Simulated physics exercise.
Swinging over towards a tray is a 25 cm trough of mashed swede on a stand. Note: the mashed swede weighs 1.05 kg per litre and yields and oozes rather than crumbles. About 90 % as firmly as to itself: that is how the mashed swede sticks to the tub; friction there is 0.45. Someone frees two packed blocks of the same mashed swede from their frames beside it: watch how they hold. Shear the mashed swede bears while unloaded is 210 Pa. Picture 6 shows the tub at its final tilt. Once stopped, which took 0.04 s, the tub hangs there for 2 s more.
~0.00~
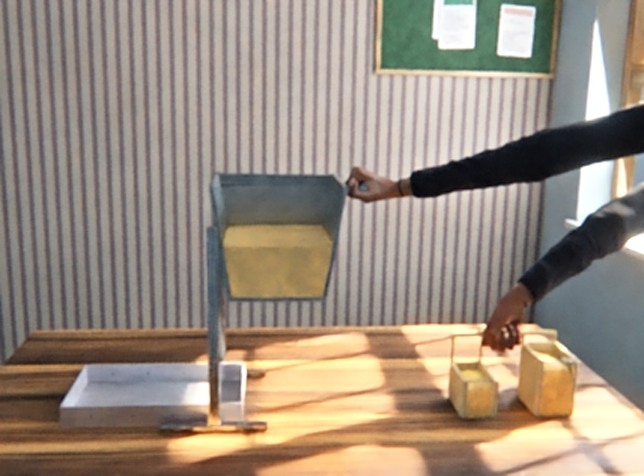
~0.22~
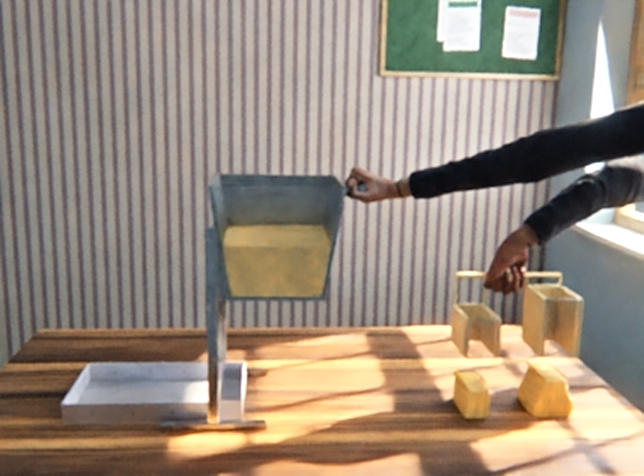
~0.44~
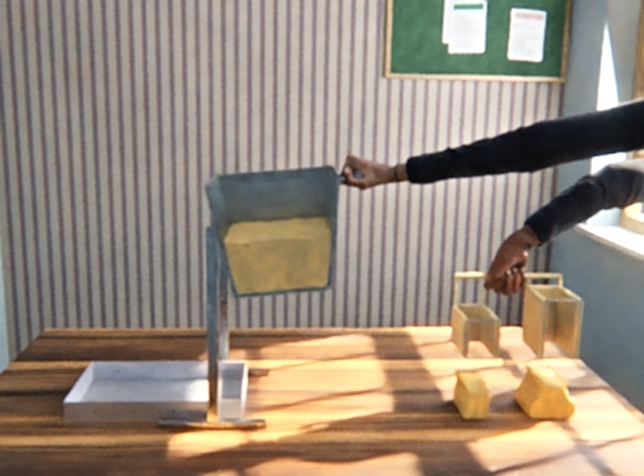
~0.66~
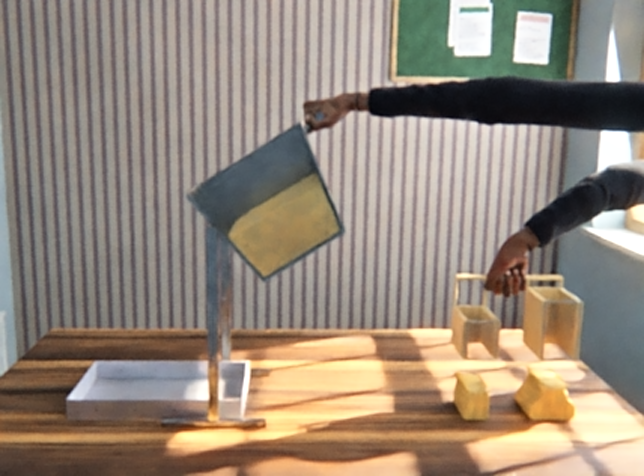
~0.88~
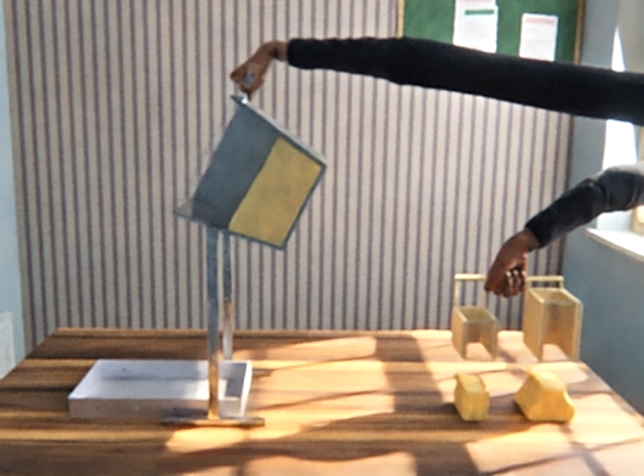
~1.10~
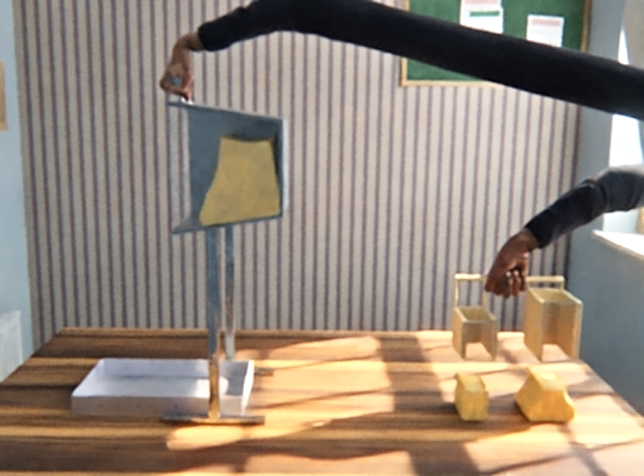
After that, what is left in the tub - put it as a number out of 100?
It works out at about 53 in every hundred.
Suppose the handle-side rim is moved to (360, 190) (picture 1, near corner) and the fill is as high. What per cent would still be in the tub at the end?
I'd guess around 40 per cent remains.
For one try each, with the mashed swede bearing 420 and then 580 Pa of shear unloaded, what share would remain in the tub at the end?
80 in a hundred, followed by 100 in a hundred.
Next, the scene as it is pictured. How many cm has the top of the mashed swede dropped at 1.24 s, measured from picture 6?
Around 5 cm below its level in the last picture.
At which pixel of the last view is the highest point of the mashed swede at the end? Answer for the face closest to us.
Close to pixel (256, 194).
By 1.24 s, the tub is at 91 degrees and holds 98 %.
By 1.41 s, the tub is at 91 degrees and holds 68 %.
By 1.58 s, the tub is at 91 degrees and holds 56 %.
By 1.75 s, the tub is at 91 degrees and holds 53 %.
By 3.10 s, at the end, the tub is at 91 degrees and holds 53 %.
